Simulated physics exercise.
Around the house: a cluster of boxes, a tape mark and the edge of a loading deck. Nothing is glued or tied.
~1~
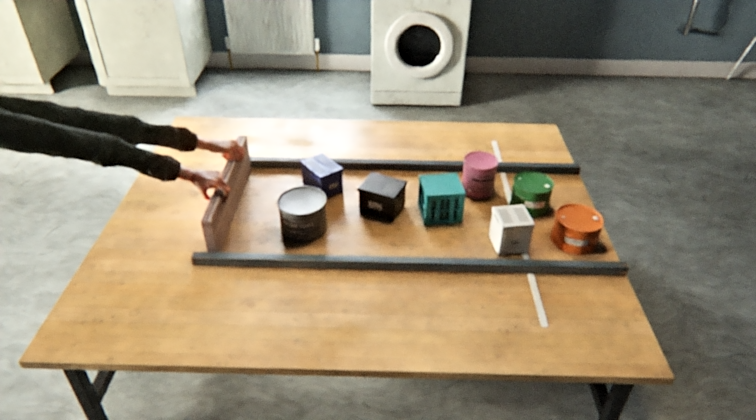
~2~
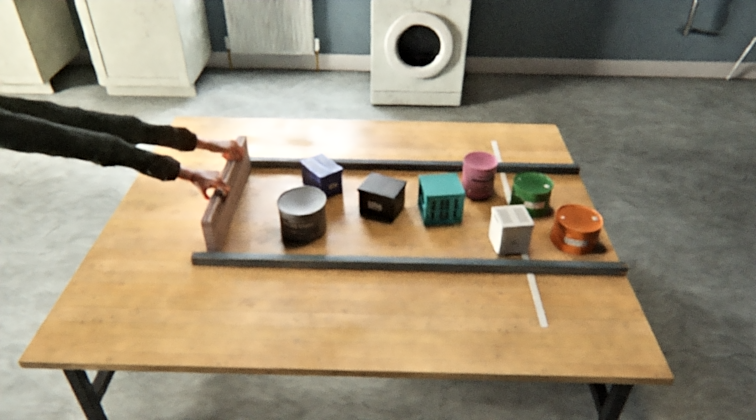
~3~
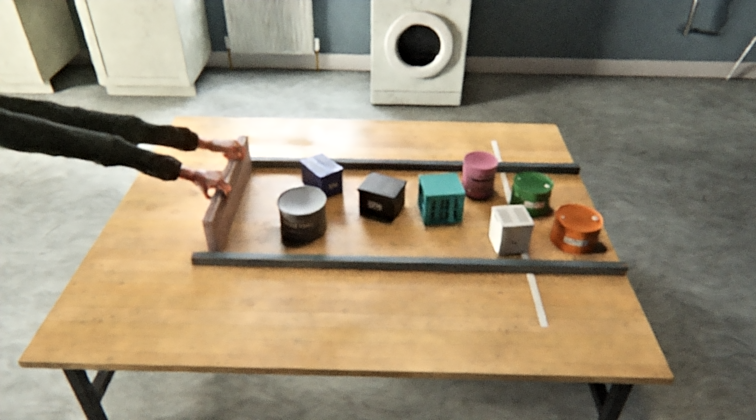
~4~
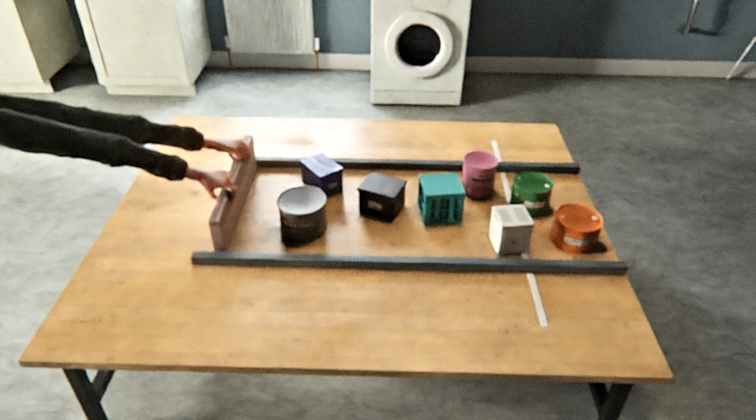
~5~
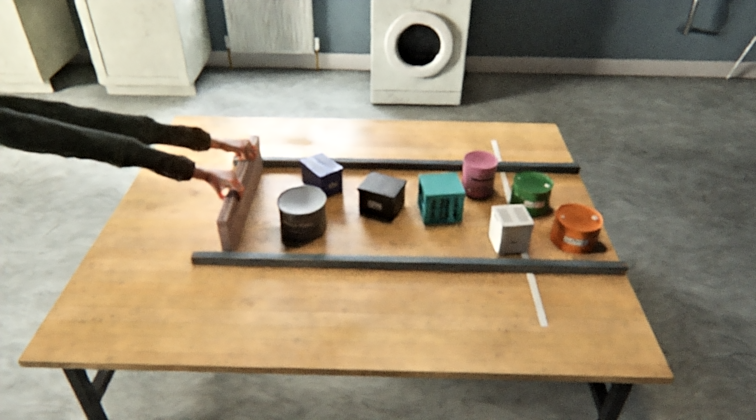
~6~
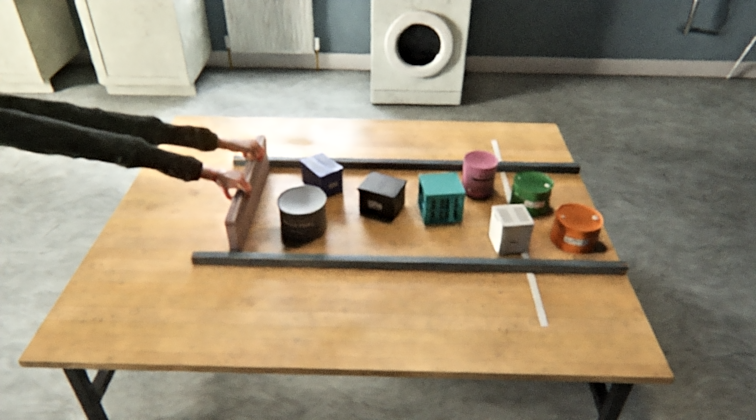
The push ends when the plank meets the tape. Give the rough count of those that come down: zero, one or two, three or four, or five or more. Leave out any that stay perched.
In the end the number that fall off is one or two.
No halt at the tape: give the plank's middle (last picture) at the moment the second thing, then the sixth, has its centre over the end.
Near (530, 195) and (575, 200).
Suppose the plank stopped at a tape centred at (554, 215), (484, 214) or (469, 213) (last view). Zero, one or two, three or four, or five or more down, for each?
In that order: Five or over; none; not one.
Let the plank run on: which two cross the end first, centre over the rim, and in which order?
In order: The orange canister, then the green canister.
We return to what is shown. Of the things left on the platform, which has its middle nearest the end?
The green canister.
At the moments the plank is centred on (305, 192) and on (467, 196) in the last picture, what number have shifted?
2 and 7.
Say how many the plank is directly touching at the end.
That makes 3.
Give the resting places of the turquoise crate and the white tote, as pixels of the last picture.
First (578, 210), then (588, 238).
A little later, none off yet; orange canister at rest near (576, 228); green canister at rest near (531, 194); white tote at rest near (510, 230).
Next, none off yet; orange canister at rest near (576, 228); green canister shifted a little near (537, 191); white tote shifted about its own width near (535, 238).
When it is over, the number that fall off is one or two; down, orange canister.
